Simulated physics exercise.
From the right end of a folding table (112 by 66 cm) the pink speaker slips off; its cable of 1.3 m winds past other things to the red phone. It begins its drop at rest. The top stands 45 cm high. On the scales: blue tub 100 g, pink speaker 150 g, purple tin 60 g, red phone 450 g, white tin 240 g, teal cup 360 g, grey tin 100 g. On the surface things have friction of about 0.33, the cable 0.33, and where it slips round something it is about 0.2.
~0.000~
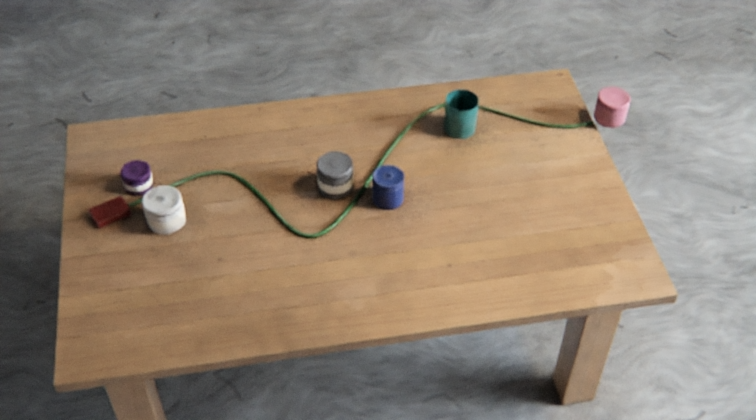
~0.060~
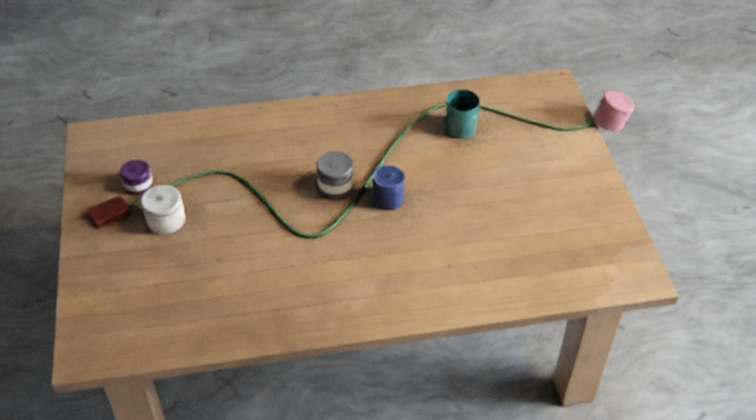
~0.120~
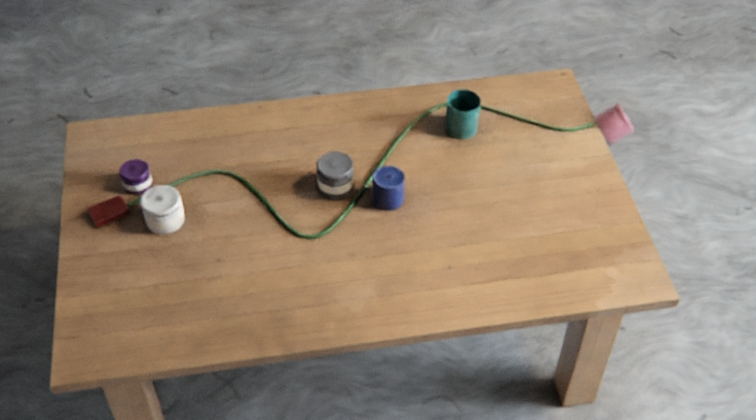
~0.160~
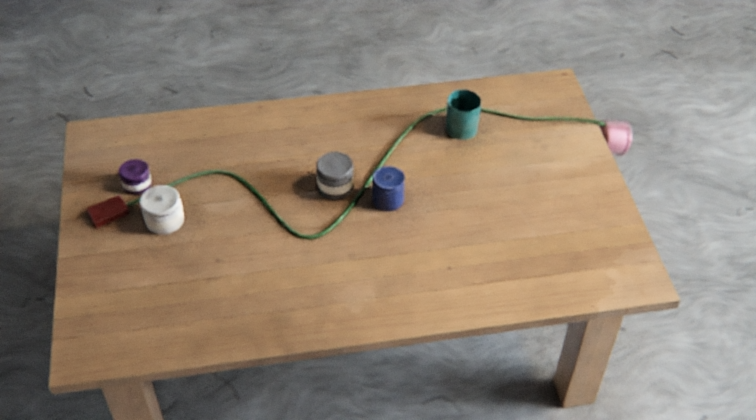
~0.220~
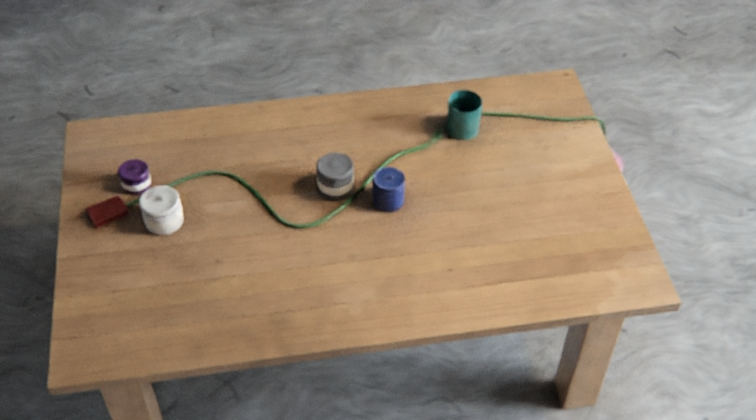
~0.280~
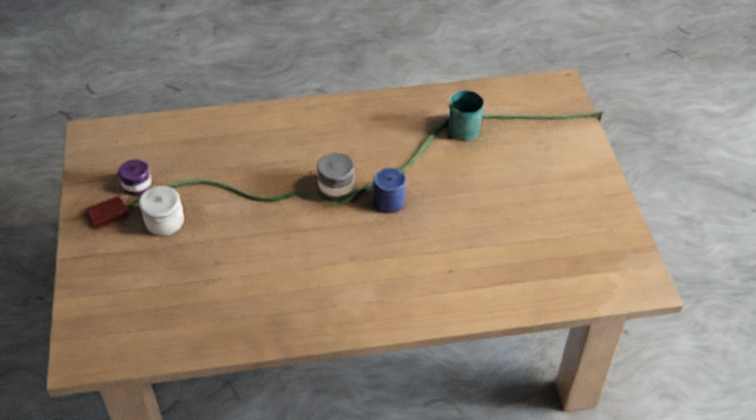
A table holds still as a pink object drops off its right edge, pulling a green cable straighter.
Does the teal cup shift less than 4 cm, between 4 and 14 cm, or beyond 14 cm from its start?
It shifts less than 4 cm.
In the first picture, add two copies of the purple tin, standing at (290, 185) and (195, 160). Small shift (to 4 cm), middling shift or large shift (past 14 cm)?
Taking them in turn, the first shows a medium amount of movement and the second shows only a little movement.
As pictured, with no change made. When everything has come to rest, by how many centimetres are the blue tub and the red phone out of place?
Net shift - blue tub 0 cm, red phone 0 cm.
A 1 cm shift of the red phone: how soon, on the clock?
Red phone not at all.
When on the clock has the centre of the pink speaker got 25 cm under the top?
At about 0.32 s.
At 0.5 s, the cable's tail end at (130, 207); grey tin 12 cm off its start, pink speaker over the edge.
At 0.7 s, the cable's tail end at (131, 207); grey tin 14 cm off its start, pink speaker over the edge.
At 1.0 s, the cable's tail end at (131, 207); grey tin 14 cm off its start at (313, 118), pink speaker over the edge.
At 1.2 s, the cable's tail end at (131, 207); grey tin 14 cm off its start, pink speaker over the edge.
At 2.4 s, the cable's tail end at (131, 207); teal cup 0 cm off its start at (468, 103), grey tin 14 cm off its start at (313, 118), pink speaker over the edge.
